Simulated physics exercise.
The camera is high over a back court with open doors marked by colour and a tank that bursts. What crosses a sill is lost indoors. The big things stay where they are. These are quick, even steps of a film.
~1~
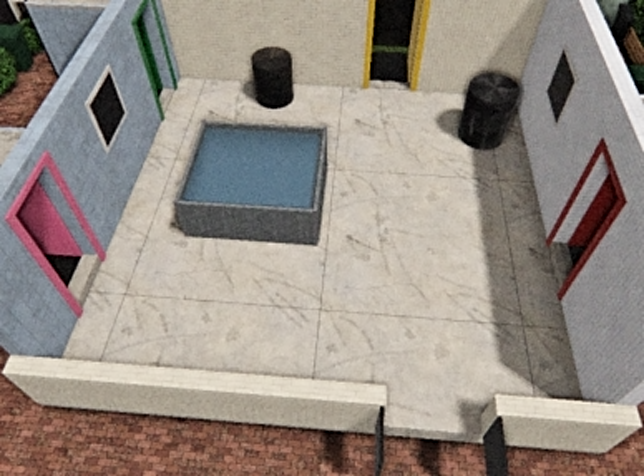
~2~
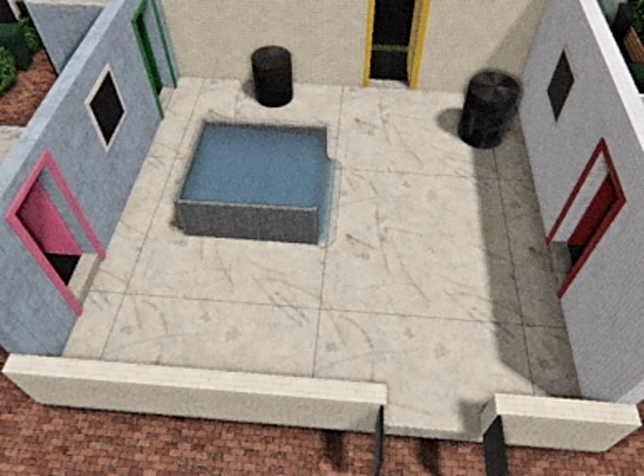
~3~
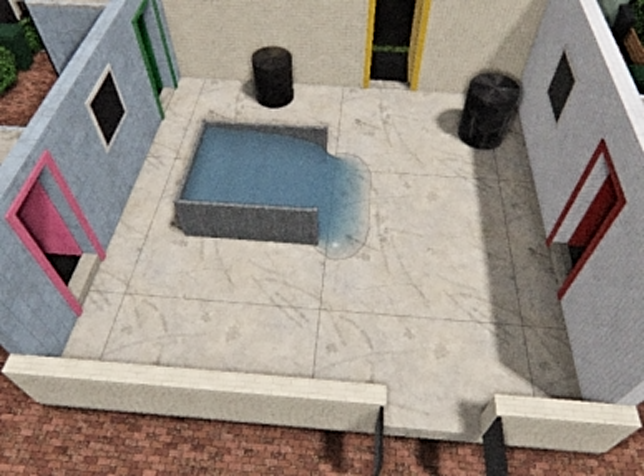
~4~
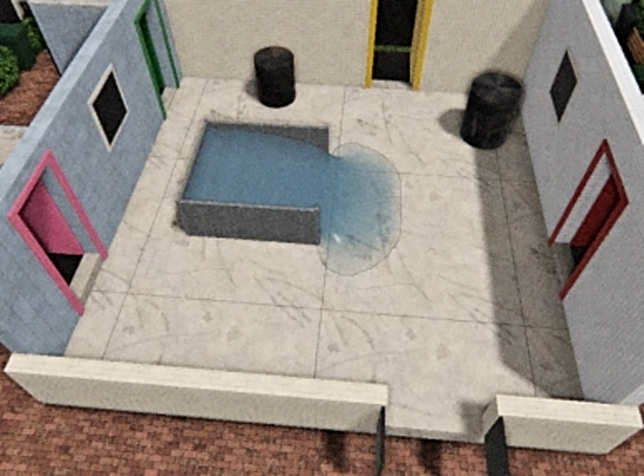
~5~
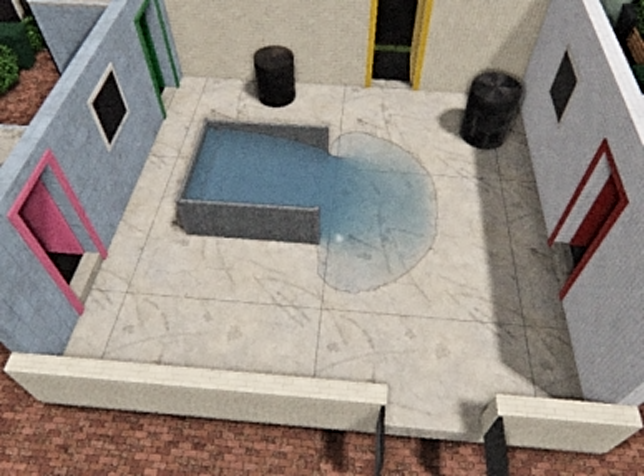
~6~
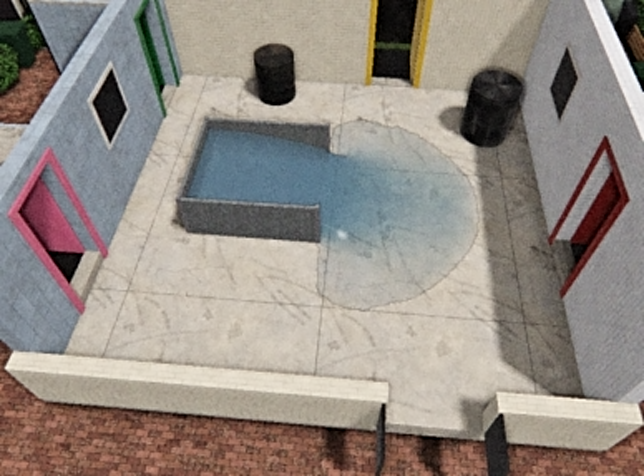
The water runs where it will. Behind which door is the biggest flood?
It is the red one.
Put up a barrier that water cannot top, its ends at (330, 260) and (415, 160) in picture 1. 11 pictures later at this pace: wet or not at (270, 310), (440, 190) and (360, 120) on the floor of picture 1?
In turn: Wet, no water, wet.
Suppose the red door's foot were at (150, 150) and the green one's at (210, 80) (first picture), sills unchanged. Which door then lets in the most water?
It is the one in yellow.
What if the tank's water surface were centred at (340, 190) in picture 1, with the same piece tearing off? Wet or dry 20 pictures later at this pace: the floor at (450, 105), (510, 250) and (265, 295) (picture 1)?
In that order: Wet, awash, no water.
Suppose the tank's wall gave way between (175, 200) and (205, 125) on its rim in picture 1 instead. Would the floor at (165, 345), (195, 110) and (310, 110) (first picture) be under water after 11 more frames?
In that order: Covered, flooded, free of water.
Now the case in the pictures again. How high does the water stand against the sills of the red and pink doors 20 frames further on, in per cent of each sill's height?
In turn 140 and 0 per cent.
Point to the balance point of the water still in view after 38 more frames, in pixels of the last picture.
I would point to (409, 217).
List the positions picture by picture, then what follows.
The first frame shows the open tank at (256, 166) is whole and still.
In the second frame, water pours out at (319, 190) and has run to (335, 162).
In the third frame, water pours out at (319, 192) and has run to (349, 157).
In the fourth frame, the front is at (376, 155), out from the gap at (321, 193).
In the fifth frame, the front is at (428, 180), out from the gap at (321, 193).
In the sixth frame, the front is at (470, 196), out from the gap at (321, 191).
A moment on, water covers 35 % of the floor; yellow door not reached, red door a trickle in, green door not reached, pink door not reached.
Next, water covers 45 % of the floor; yellow door wet at the sill, nothing in, red door some in, green door not reached, pink door not reached.
Then, water covers 45 % of the floor; yellow door wet at the sill, nothing in, red door a lot in, green door not reached, pink door not reached.
Later, water covers 80 % of the floor; yellow door some in, red door a lot in, green door not reached, pink door not reached.
In the end, water covers 100 % of the floor; yellow door some in, red door a lot in, green door a trickle in, pink door wet at the sill, nothing in; the red door has let in the most.
